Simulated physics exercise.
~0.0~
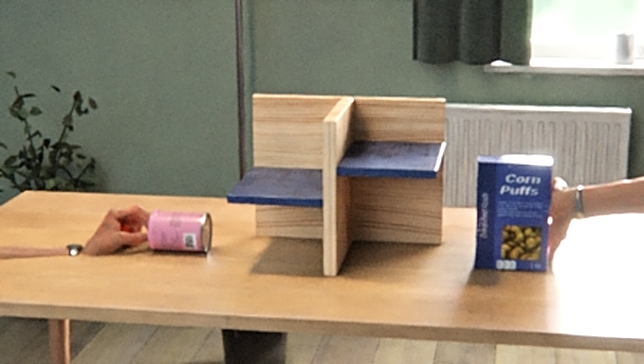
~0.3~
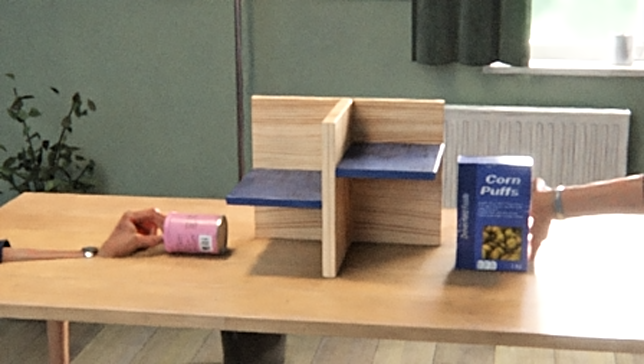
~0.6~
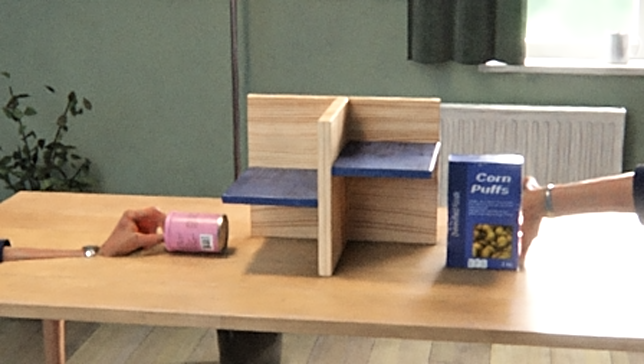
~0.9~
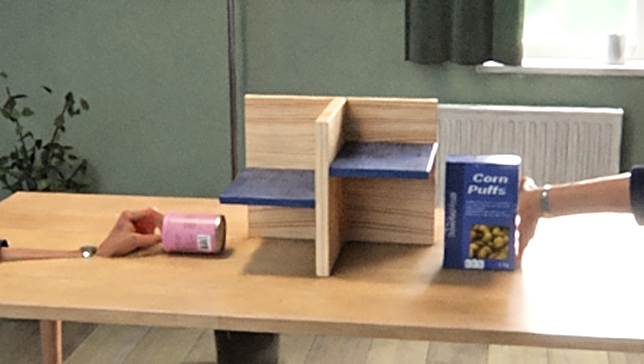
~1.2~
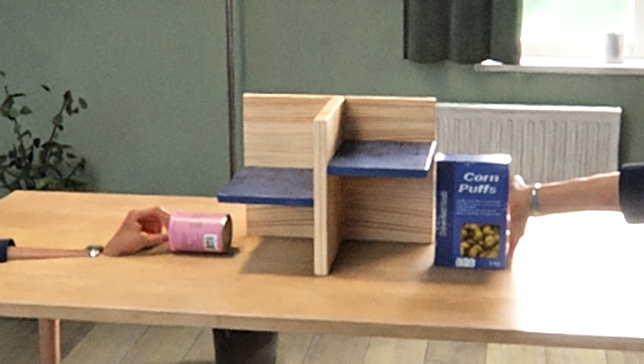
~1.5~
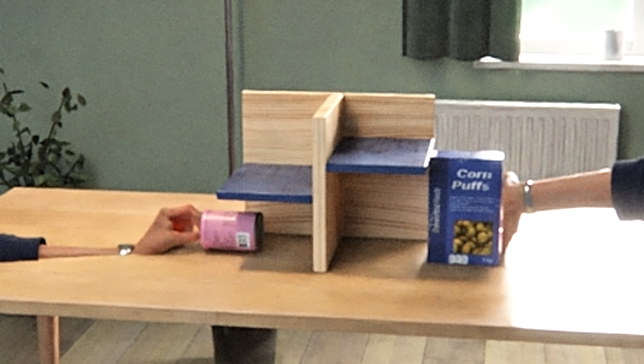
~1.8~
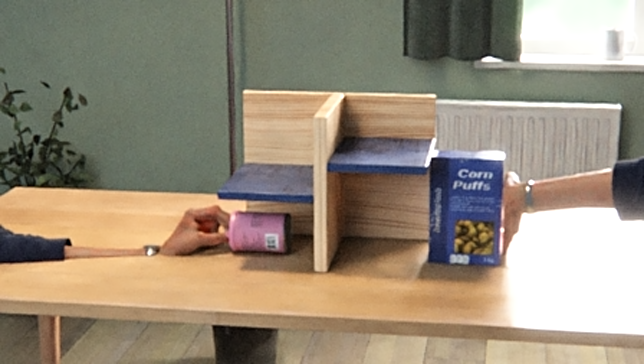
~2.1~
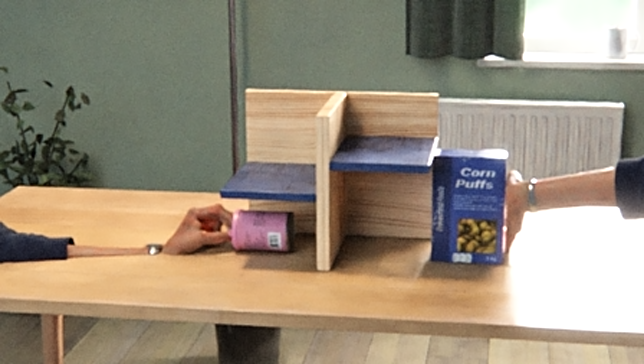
A wooden table stands in a room with green walls, a plant, a radiator and a curtained window, seen from the front by a slightly swaying camera. In the middle is a low wooden rack with two blue shelves, the left one lower. A hand on the left holds a pink tin on its side, while a hand on the right holds an upright blue Corn Puffs packet. Both are slid inward along the table. The packet, too tall for its shelf, stops at the right edge, and the tin slides in beneath the left shelf, with both hands still there.
